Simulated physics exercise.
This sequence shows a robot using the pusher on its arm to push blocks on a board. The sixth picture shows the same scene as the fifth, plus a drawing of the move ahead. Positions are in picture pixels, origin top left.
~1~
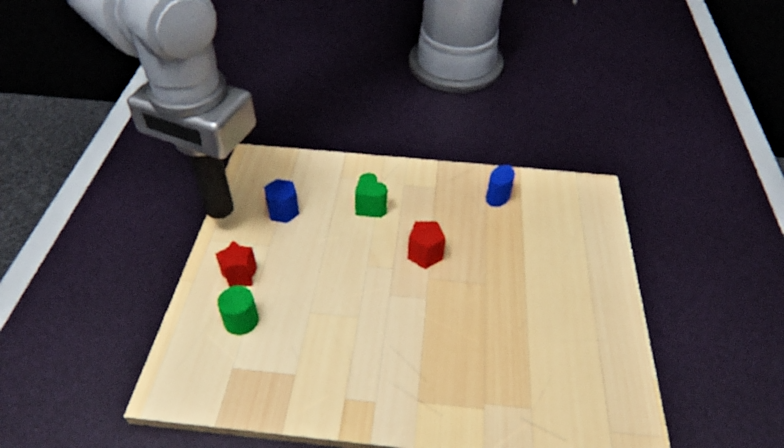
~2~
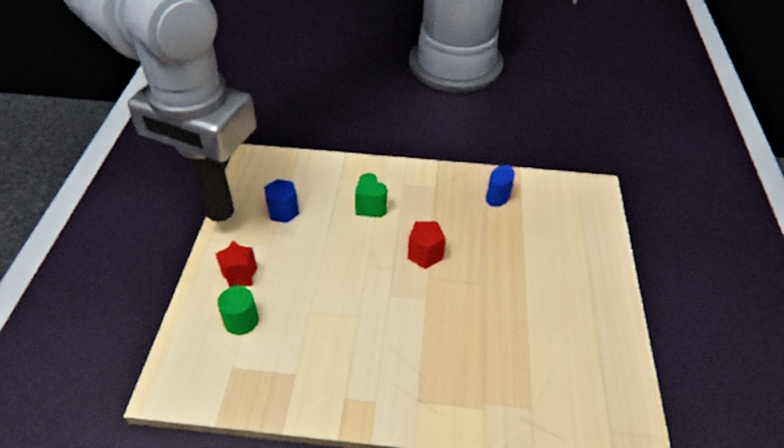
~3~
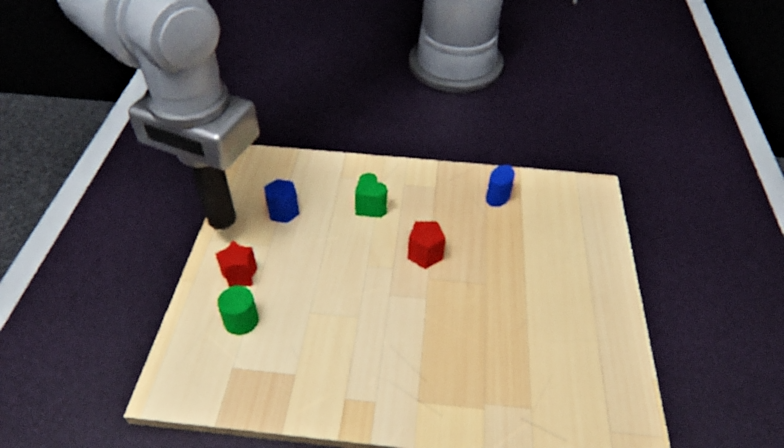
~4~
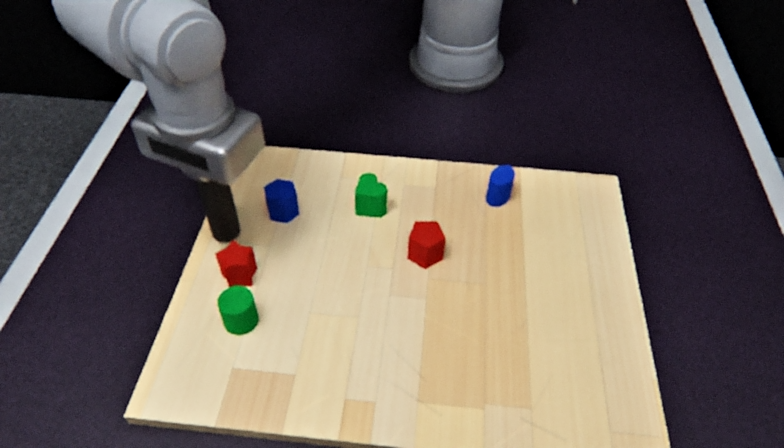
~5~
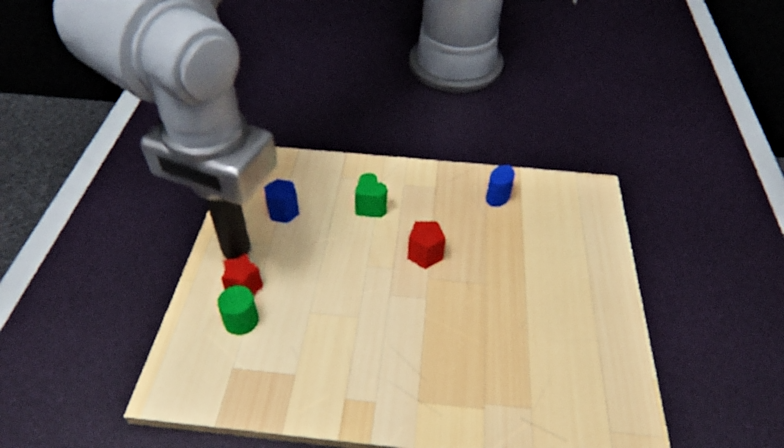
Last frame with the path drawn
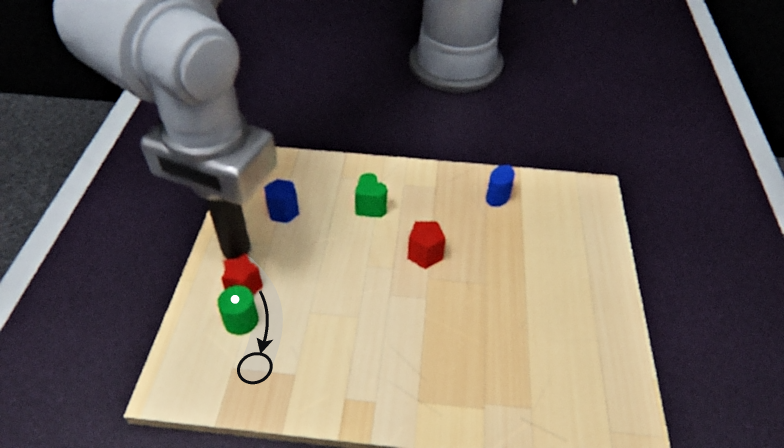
A robot arm with a dark pusher hovers at the upper left edge of a wooden board of red, green and blue blocks, barely moving at first. It then slides toward the viewer and slightly right, nudging the red star a little closer to the green round block while the other blocks stay still.
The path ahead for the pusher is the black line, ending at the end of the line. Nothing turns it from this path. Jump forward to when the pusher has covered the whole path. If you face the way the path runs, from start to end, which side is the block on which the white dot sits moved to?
It's pushed right.
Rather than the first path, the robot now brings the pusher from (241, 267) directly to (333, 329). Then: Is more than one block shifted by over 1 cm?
Going by the path, yes.
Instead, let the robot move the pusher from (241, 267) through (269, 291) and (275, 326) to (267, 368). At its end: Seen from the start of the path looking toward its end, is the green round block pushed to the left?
No, it doesn't check out.
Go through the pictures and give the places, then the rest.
In the first frame, lower end of the pusher at (220, 209), tops of blocks, green round block at (235, 299), red star at (234, 254), blue six-sided block at (280, 189).
In the second frame, pusher at (220, 212), blocks as before.
In the third frame, pusher at (222, 220), blocks as before.
In the fourth frame, pusher at (227, 232), blocks as before.
In the fifth frame, pusher at (237, 250), green round block at (235, 299), red star at (238, 267), blue six-sided block at (280, 189).
The drawn path runs from (241, 267) through (261, 294) and (267, 329) to (255, 368); the dot is on the green round block.
What follows on the original path. One third of the way, pusher at (257, 277); green round block at (234, 320); red star at (257, 296), turned 15° clockwise.
Two thirds of the way, pusher at (263, 313); green round block at (223, 351); red star at (263, 334), turned 15° clockwise.
At the end, pusher at (250, 353); green round block at (213, 362); red star at (259, 374); blue six-sided block not moved.
